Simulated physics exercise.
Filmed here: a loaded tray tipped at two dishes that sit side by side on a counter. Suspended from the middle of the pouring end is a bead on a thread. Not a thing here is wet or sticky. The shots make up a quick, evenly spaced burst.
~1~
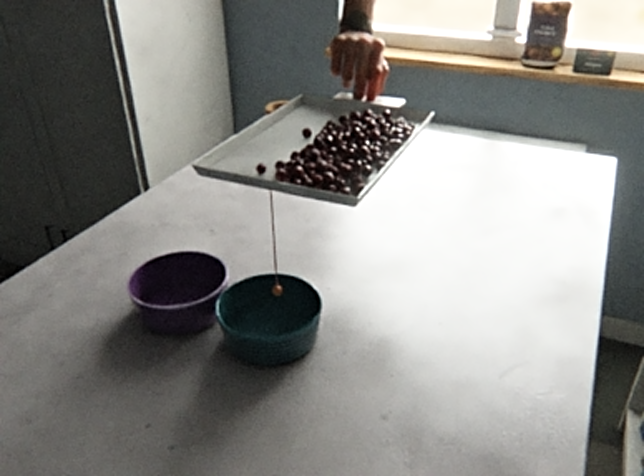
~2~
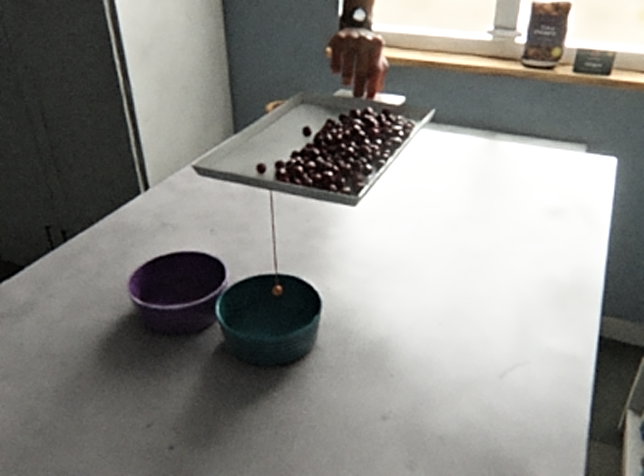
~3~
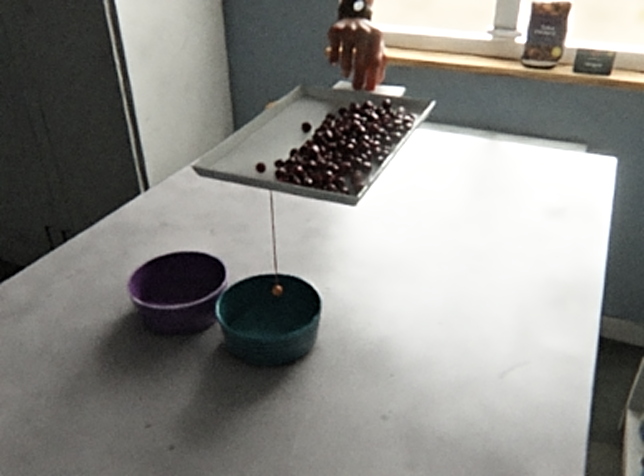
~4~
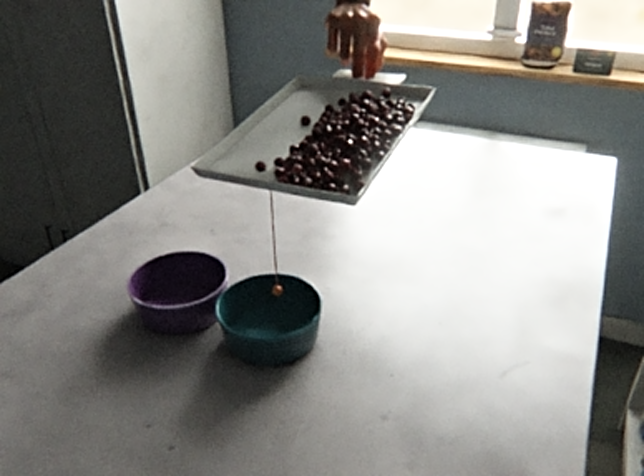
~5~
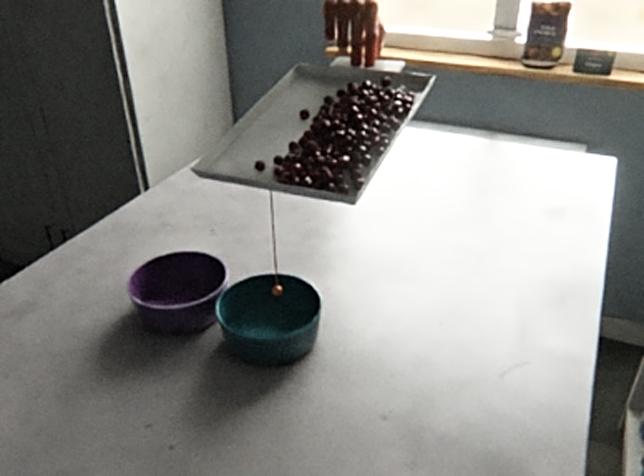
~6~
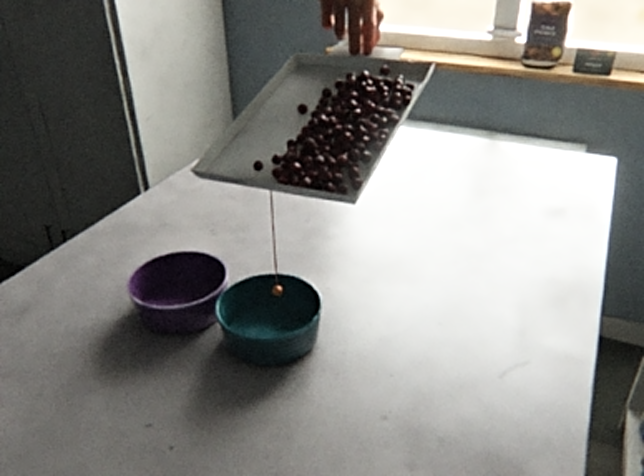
The video shows a hand gradually raising the far end of a pale tray of dark red, cherry-like pieces above a purple bowl and a teal bowl, while the pieces barely shift and a bead hangs nearly still on its thread.
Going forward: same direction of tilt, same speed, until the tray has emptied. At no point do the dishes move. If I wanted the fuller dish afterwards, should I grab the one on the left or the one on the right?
Grab the right one.
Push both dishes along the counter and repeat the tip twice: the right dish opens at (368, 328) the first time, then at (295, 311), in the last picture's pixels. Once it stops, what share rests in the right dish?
About 0 and 30 per cent respectively.
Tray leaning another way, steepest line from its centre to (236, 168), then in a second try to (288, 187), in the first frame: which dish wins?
For the first heading it's the dish at left, and for the second it's the dish at right.
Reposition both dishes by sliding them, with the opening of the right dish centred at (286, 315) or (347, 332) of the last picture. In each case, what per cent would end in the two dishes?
First placement near 70 percent, second near 60 percent.
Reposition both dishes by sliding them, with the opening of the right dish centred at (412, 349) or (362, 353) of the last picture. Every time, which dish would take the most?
The left-placed dish first, the left-placed dish second.
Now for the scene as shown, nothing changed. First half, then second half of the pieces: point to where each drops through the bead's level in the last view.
Roughly at (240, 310) first, and then at (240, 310).
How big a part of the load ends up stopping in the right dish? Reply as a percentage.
It works out at some 40 %.
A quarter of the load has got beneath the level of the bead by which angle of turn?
Angle reached: About 70°.
Just after the last frame, tray tipped steeply; the larger part on the tray; just a few in the right dish; about a tenth in the left dish; about a tenth outside both; about a tenth in the air.
A moment on, tray tipped past a quarter turn; roughly a third in the right dish; about a tenth in the left dish; roughly half outside both; about a tenth in the air.
Further on, tray tipped past a quarter turn; roughly a third in the right dish; about a tenth in the left dish; roughly half outside both.
When it is over, tray tipped past a quarter turn; roughly a third in the right dish; about a tenth in the left dish; roughly half outside both.
